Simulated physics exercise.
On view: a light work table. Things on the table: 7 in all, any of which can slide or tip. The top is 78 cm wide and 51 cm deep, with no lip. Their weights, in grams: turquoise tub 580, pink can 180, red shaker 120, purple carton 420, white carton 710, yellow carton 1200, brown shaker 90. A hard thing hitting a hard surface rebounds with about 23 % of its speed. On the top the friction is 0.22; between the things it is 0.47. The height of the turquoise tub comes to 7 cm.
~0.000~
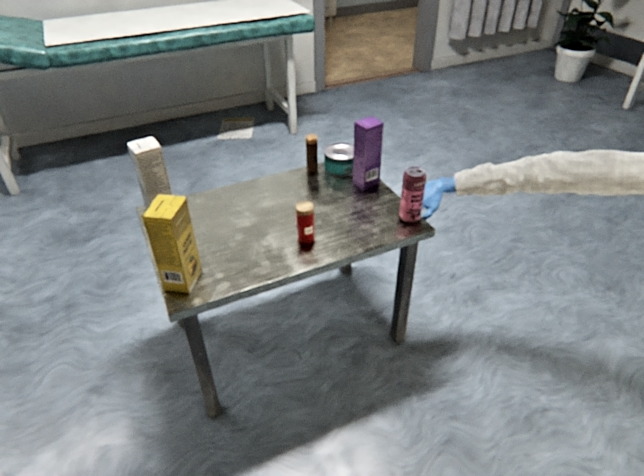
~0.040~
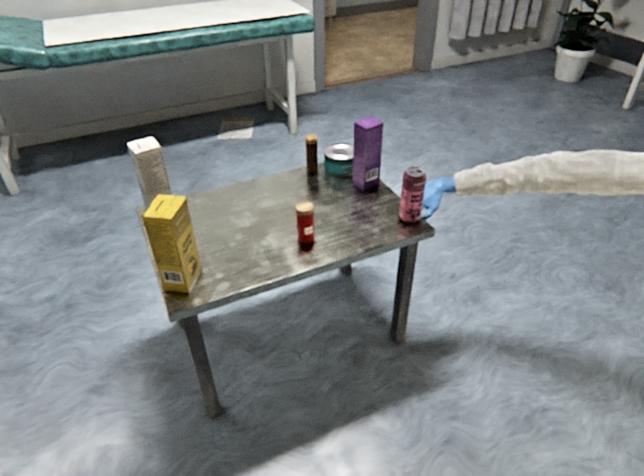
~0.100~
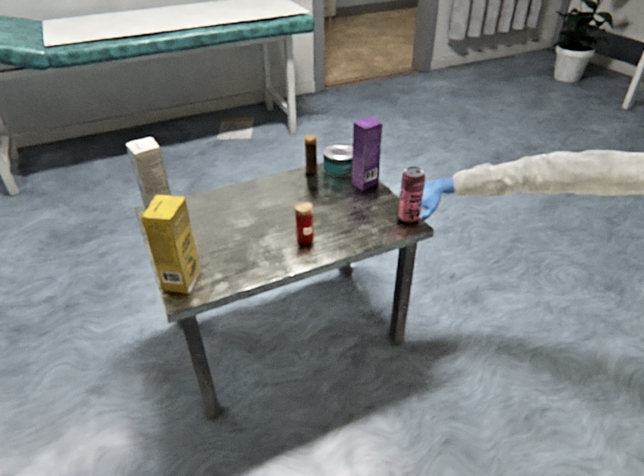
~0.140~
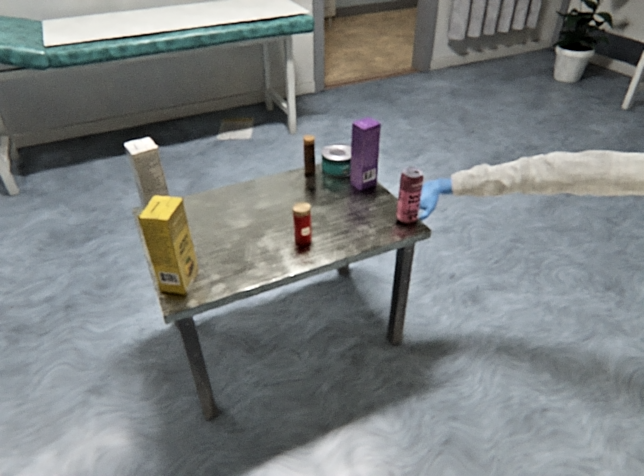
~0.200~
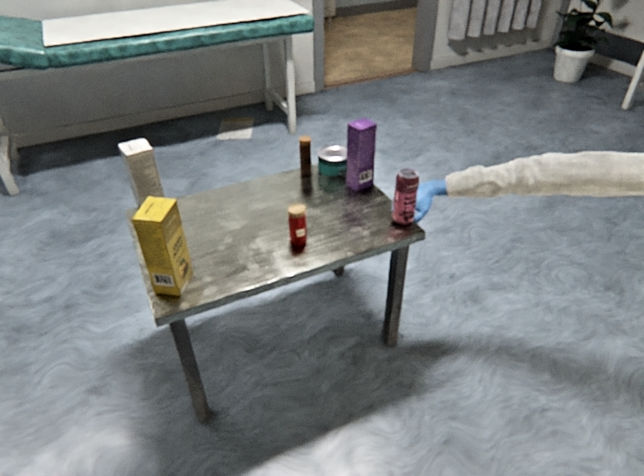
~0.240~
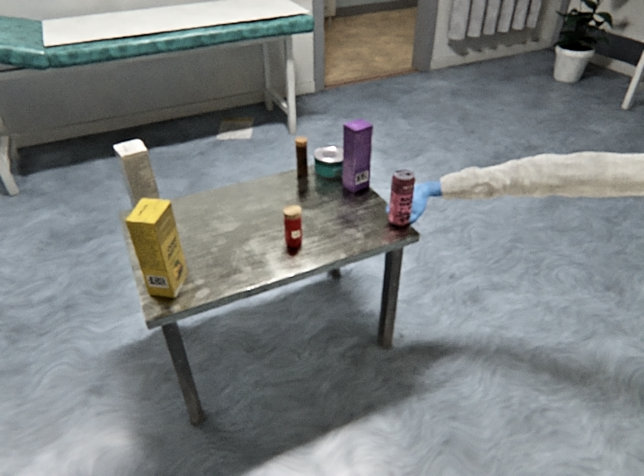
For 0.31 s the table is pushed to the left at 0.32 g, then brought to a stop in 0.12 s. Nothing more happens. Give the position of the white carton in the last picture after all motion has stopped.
The white carton ends near (62, 200).
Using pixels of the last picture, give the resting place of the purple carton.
You'll see it about at (305, 169) in the last picture.
Around 0.34 s, table along by 12 cm; white carton shifted 4 cm near (123, 186); pink can shifted 4 cm; purple carton shifted 4 cm.
Around 0.54 s, table along by 21 cm; pink can now off the table; purple carton at 5° to upright.
Around 0.64 s, table along by 21 cm; white carton shifted 3 cm near (66, 199); purple carton at 8° to upright; pink can shifted 4 cm.
Around 0.74 s, table along by 21 cm; white carton shifted 4 cm near (62, 200); purple carton at 12° to upright; red shaker shifted 4 cm.
Finally (2.4 s), all 7 still in place (within 5 cm). Final places as that camera would see them, white carton near (62, 200).
